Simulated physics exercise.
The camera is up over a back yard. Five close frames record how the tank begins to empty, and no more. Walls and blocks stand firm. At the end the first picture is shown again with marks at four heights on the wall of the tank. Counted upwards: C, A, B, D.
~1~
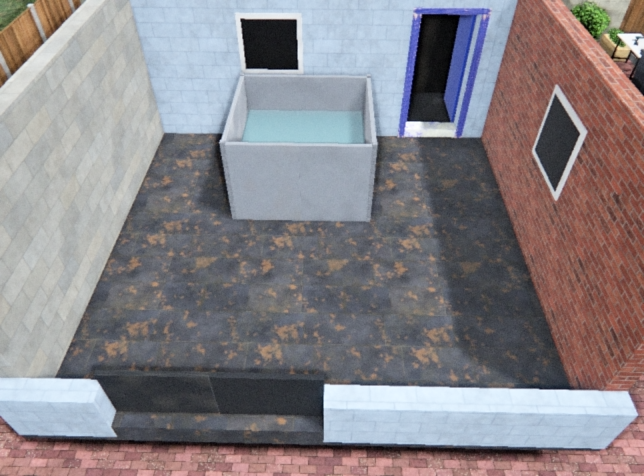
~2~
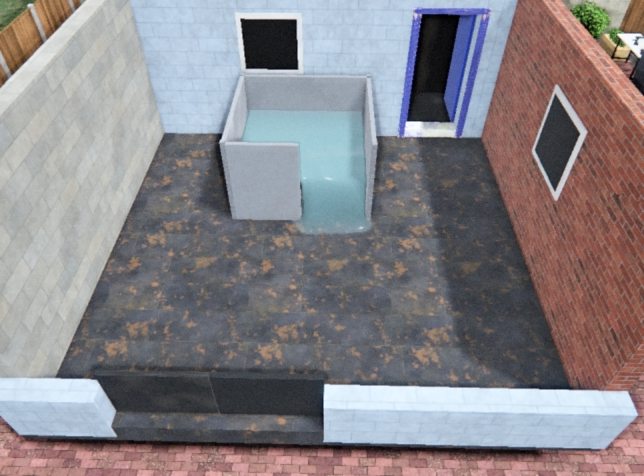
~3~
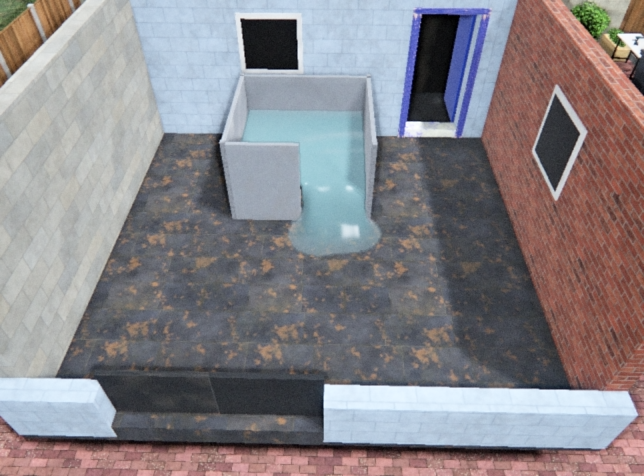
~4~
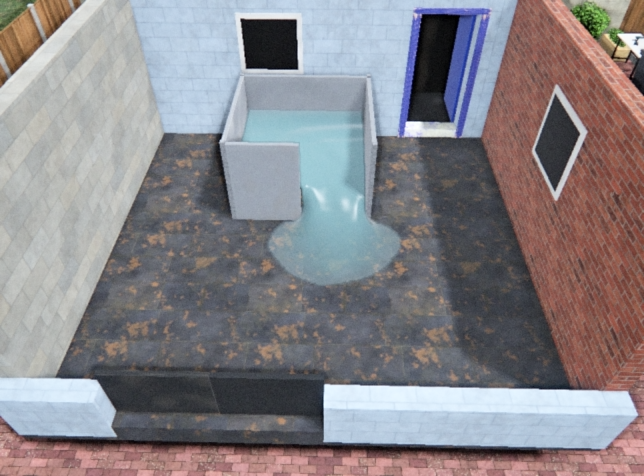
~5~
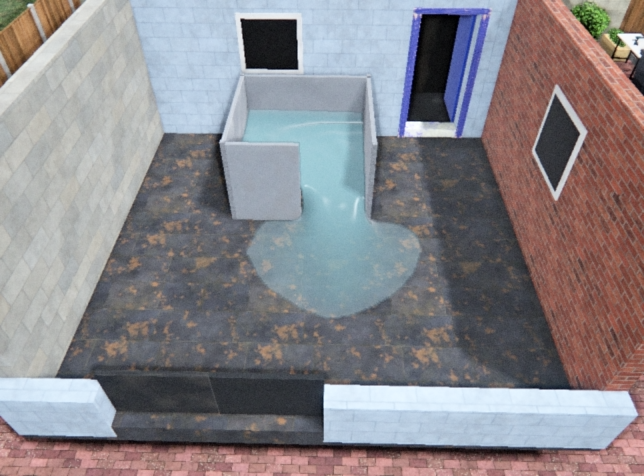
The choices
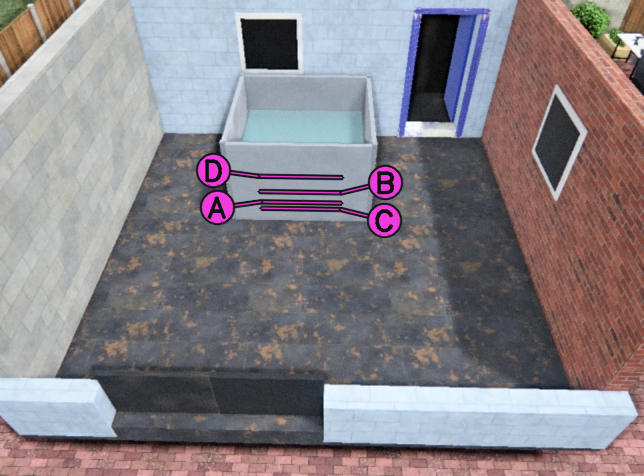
Water poured out through a gap that opened in the front of a gray tank in a walled back yard, spreading across the dark, blotchy ground in a widening, rounded puddle.
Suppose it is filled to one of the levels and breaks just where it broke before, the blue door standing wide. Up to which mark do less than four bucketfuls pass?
Level D just does it.
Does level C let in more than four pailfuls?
No, that is safe.
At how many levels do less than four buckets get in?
All of them.
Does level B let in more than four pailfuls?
No.
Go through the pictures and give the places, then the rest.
Water in the tank at rest, its middle at (303, 140); foot of the blue doorway at (429, 137); shut gate at (212, 380), in the first frame.
In the second frame, 1 % of the ground under water, visible out to (301, 224).
In the third frame, 3 % of the ground under water, visible out to (307, 248).
In the fourth frame, 6 % of the ground under water, visible out to (315, 278).
In the fifth frame, 11 % of the ground under water, visible out to (337, 312).
In magenta, A at (300, 202); B at (300, 192); C at (301, 208); D at (300, 176); from the bottom up C, A, B, D.
If A is chosen, nothing gets over.
If B is chosen, nothing gets over.
If C is chosen, nothing gets over.
If D is chosen, a bucket or two gets in.
